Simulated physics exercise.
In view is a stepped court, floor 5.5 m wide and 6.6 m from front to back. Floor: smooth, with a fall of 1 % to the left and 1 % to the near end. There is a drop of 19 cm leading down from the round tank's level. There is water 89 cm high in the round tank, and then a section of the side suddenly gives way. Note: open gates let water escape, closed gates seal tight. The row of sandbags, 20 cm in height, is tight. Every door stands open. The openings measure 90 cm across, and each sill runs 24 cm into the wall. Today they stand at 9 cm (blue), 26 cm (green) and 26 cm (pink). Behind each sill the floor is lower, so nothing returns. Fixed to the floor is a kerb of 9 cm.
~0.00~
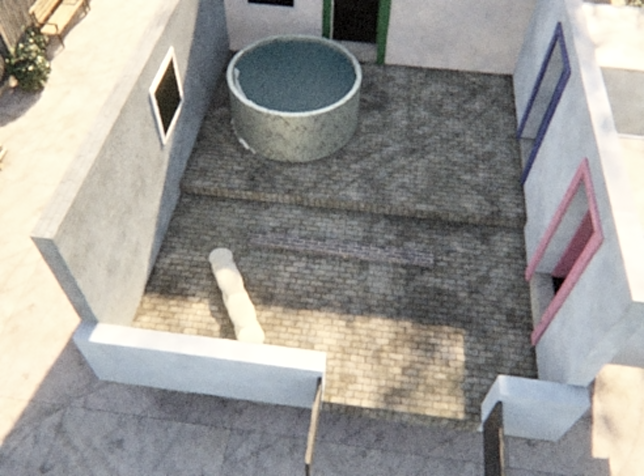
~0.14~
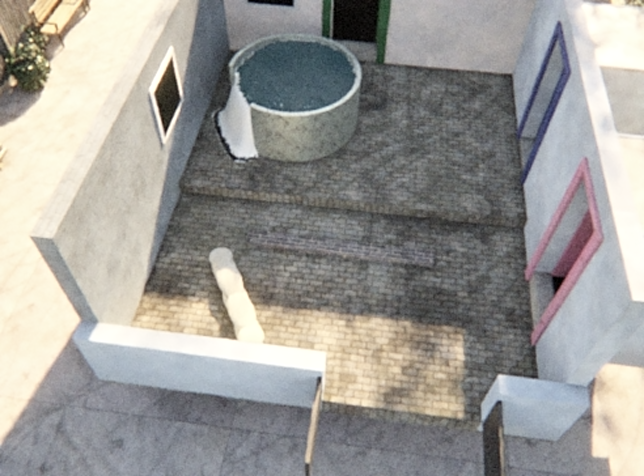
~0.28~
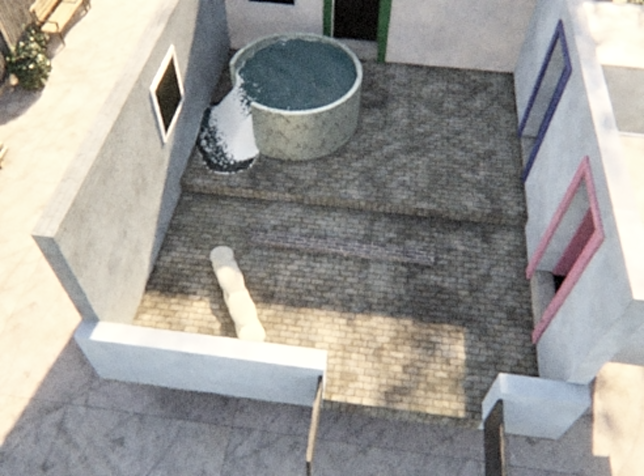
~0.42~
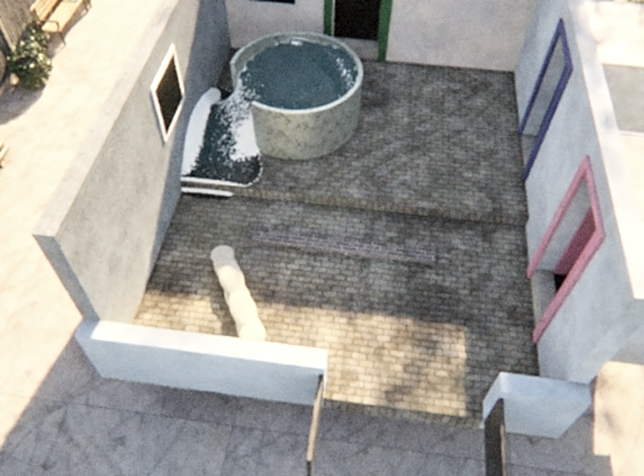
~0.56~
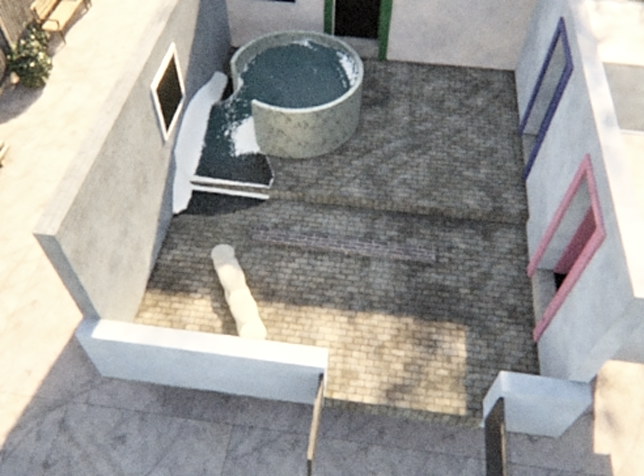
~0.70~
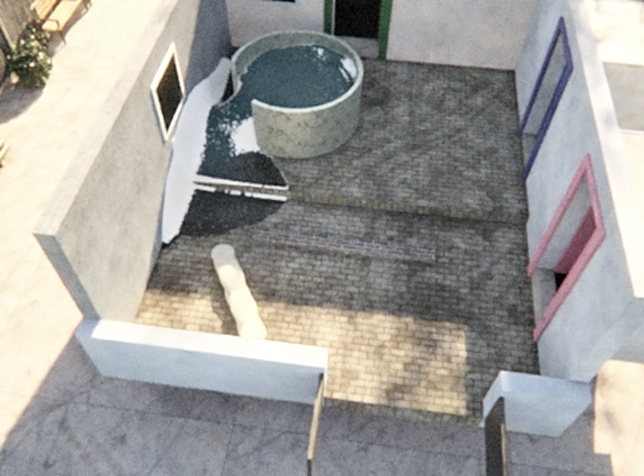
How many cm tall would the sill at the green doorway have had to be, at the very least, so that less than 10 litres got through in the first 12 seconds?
It needed to be roughly 5 cm tall.
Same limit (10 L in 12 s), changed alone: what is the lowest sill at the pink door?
The pink door needs around 12.5 cm.
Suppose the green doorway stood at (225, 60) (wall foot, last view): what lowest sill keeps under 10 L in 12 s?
Close to 23 cm at the least.
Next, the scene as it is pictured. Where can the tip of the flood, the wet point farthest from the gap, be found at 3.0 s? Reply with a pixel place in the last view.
At about (537, 406).
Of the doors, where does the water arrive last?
The blue door.
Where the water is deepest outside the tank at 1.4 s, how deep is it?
Max depth: Near 60 cm.
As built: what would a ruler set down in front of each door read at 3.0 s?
Blue 0, green 6, pink 0 cm.
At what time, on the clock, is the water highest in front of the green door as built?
Roughly at 4.0 s.
After 1.4 s water covers 25 % of the floor, deepest (60 cm) near (201, 130); it has not reached the green door.
After 3.0 s water covers 55 % of the floor, deepest (39 cm) near (123, 353); 6 cm at the green door, 0 litres in over its 26 cm sill.
After 12.0 s water covers 90 % of the floor, deepest (24 cm) near (123, 353); 3 cm at the green door, 0 litres in over its 26 cm sill.
At the green door as built, the water arrived by 1.6 s and peaked near 9 cm at 4.0 s.
Run again over the same 12 s with other heights there, 13 litres in over 4.5 cm, 7 litres over 5.5 cm. The limit of 10 litres is kept from about 5 cm up.
